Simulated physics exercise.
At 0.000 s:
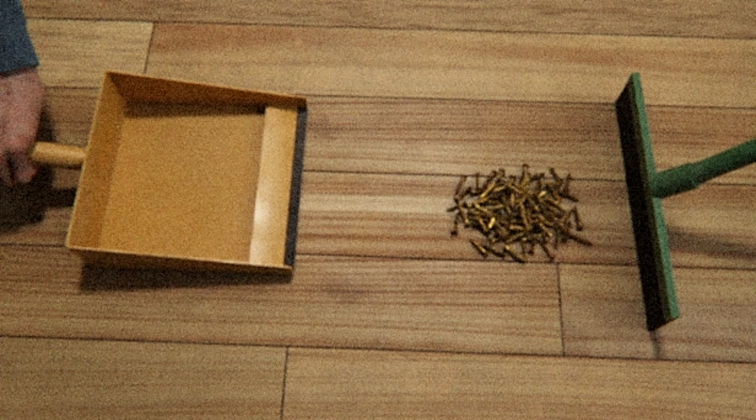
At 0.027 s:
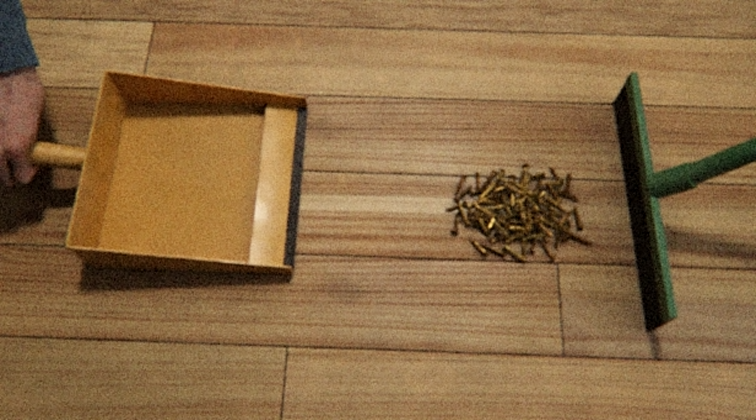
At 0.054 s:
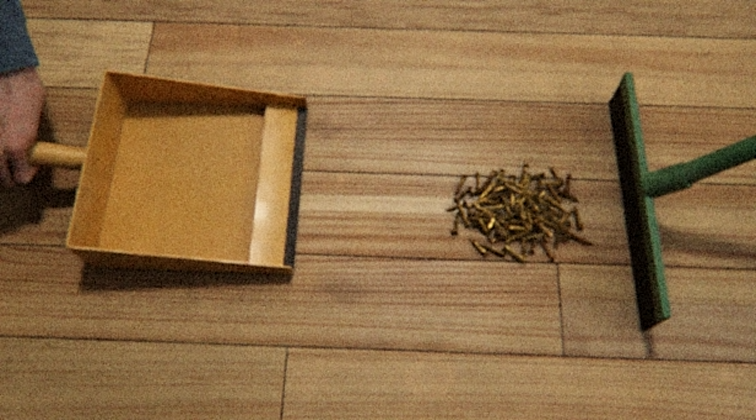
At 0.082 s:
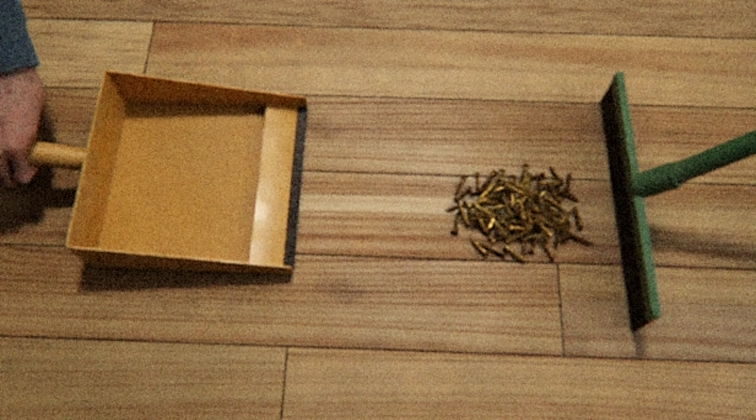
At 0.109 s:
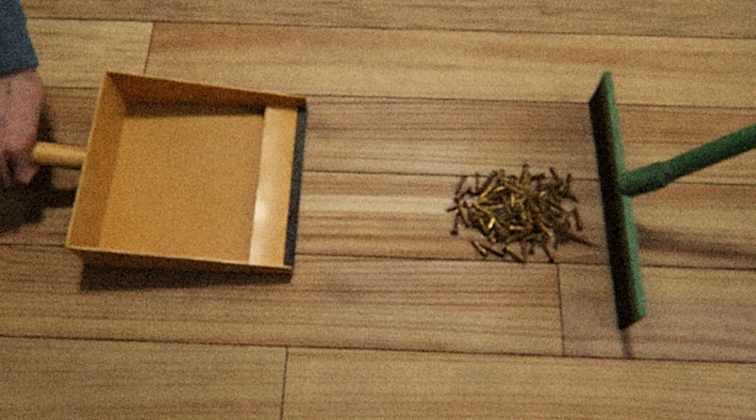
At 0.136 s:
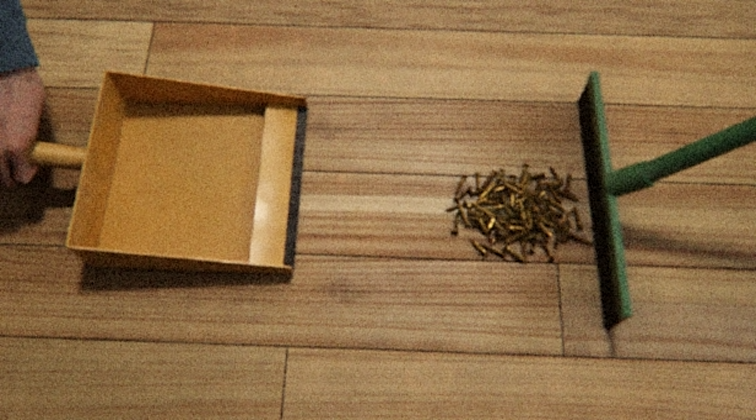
A hand in a blue sleeve at the left edge holds a tan-orange dustpan still by its short handle, seen from above on a wooden plank floor. To the right of the pan's dark lip lies a loose heap of brass-coloured screws, with an upright green blade on a green handle beyond it. The blade slides a short way left, slowly at first and then faster, drawing close to the unmoving heap.
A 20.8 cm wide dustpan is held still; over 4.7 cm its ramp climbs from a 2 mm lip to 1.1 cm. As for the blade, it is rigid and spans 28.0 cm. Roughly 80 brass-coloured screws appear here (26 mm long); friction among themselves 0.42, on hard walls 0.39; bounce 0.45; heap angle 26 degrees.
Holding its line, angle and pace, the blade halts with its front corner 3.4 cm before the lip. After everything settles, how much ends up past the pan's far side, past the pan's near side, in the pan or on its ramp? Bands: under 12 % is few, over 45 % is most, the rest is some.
Far side: Few; near side: Few; pan: Some.
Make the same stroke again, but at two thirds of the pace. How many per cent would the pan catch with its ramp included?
Then around 25 per cent.
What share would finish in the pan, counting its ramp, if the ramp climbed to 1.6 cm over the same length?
I'd expect close to 15 per cent.
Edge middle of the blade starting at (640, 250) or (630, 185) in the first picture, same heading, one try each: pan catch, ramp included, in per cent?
Estimates: 15 percent and 20 percent.
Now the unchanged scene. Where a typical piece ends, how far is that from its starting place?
About 24 cm.
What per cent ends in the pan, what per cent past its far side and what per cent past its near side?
Result in %: Far side 0, near side 5, pan 20.
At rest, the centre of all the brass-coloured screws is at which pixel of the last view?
Estimated resting centre: Around (308, 199).
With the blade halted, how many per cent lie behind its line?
0 %.
After 0.41 s, middle of the blade 19 cm from the lip; 0 % over the lip, far side 0 %, near side 0 %.
After 0.59 s, middle of the blade 9 cm from the lip; 0 % over the lip, far side 0 %, near side 5 %.
After 0.89 s, middle of the blade 4 cm from the lip; 20 % over the lip, far side 0 %, near side 5 %.
At rest (2.2 s), far side 0 %, near side 5 %, pan 20 %, in front of the lip or behind the blade 75 %.
